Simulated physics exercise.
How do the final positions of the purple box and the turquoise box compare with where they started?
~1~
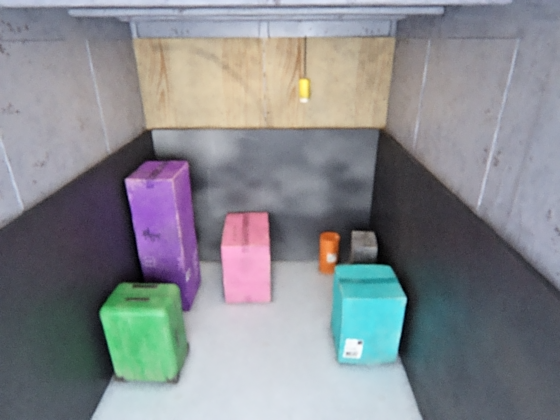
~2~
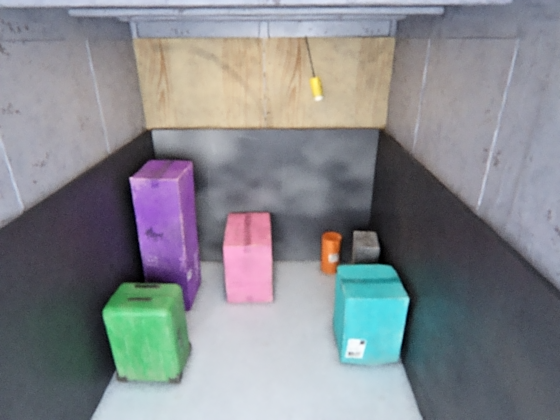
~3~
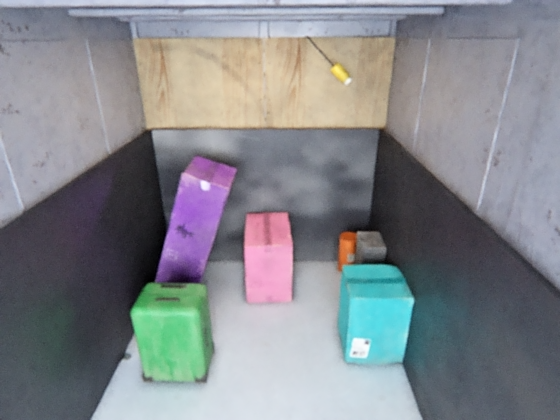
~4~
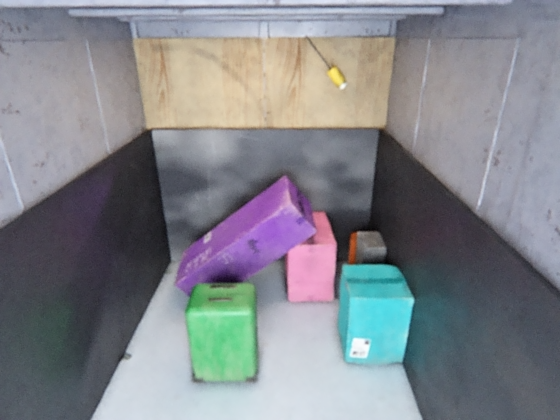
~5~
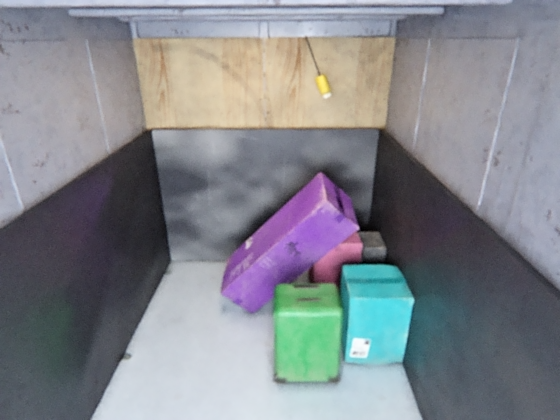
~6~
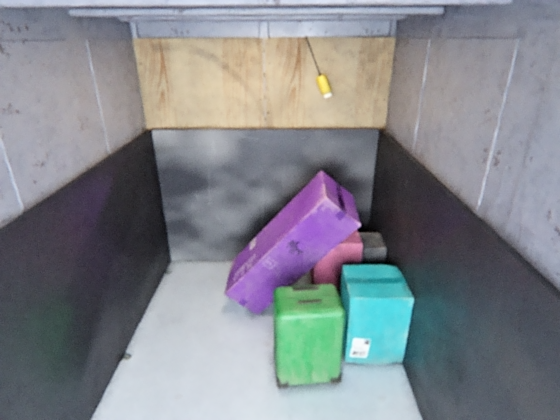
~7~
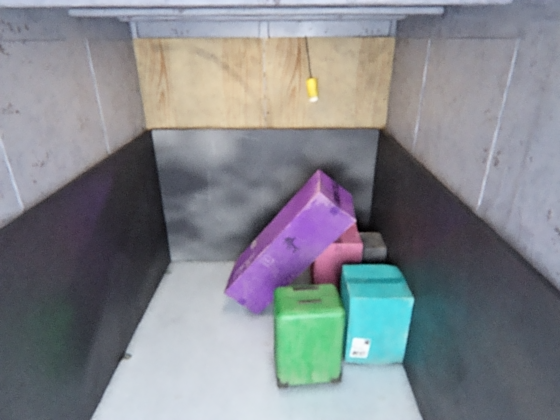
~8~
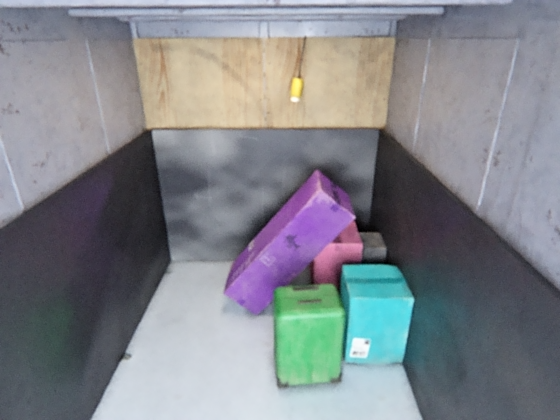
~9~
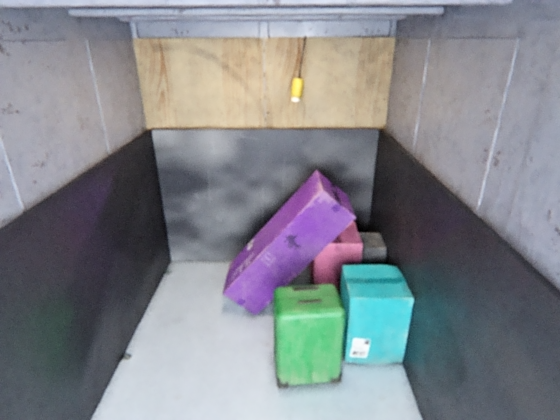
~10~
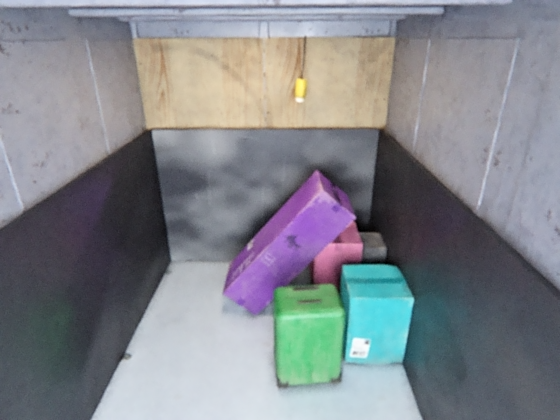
The purple box ends well to the right of its starting spot, tipped over at a slant, while the turquoise box stays upright in about the same place on the right.
